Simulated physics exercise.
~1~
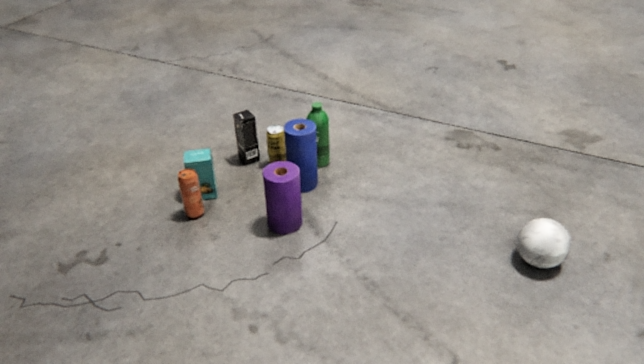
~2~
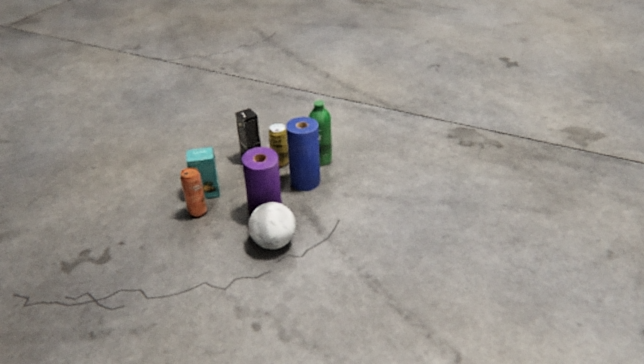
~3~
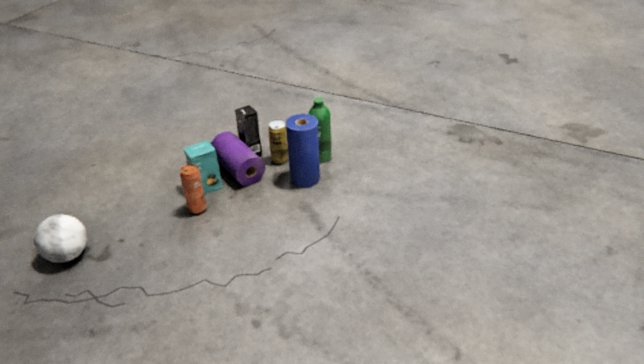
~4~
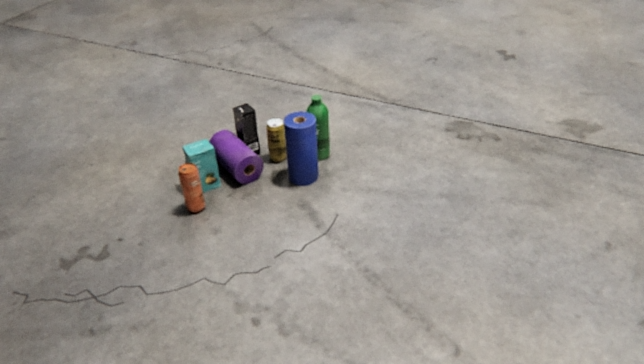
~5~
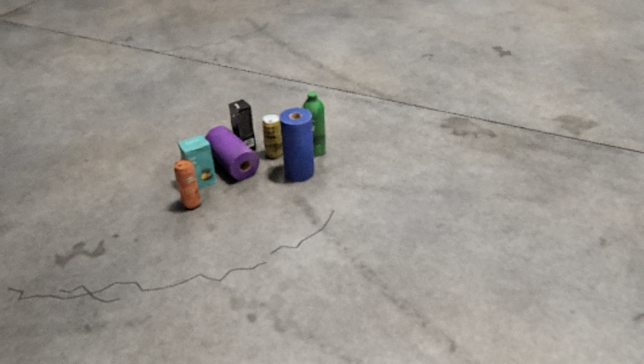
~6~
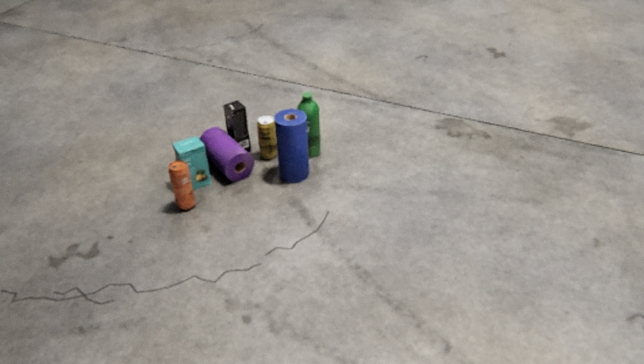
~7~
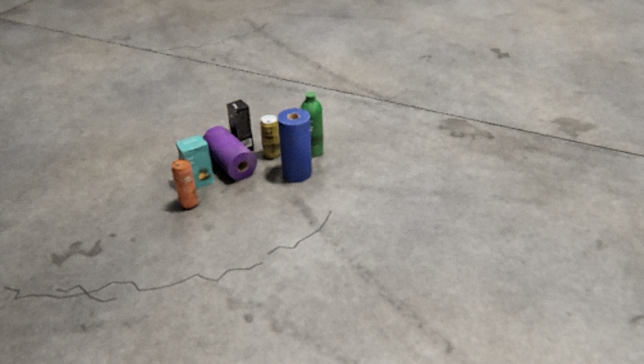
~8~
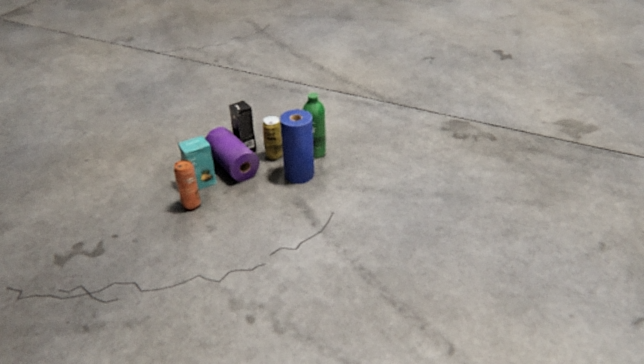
A white ball rolls left, knocks the purple roll onto its side, and leaves the view.
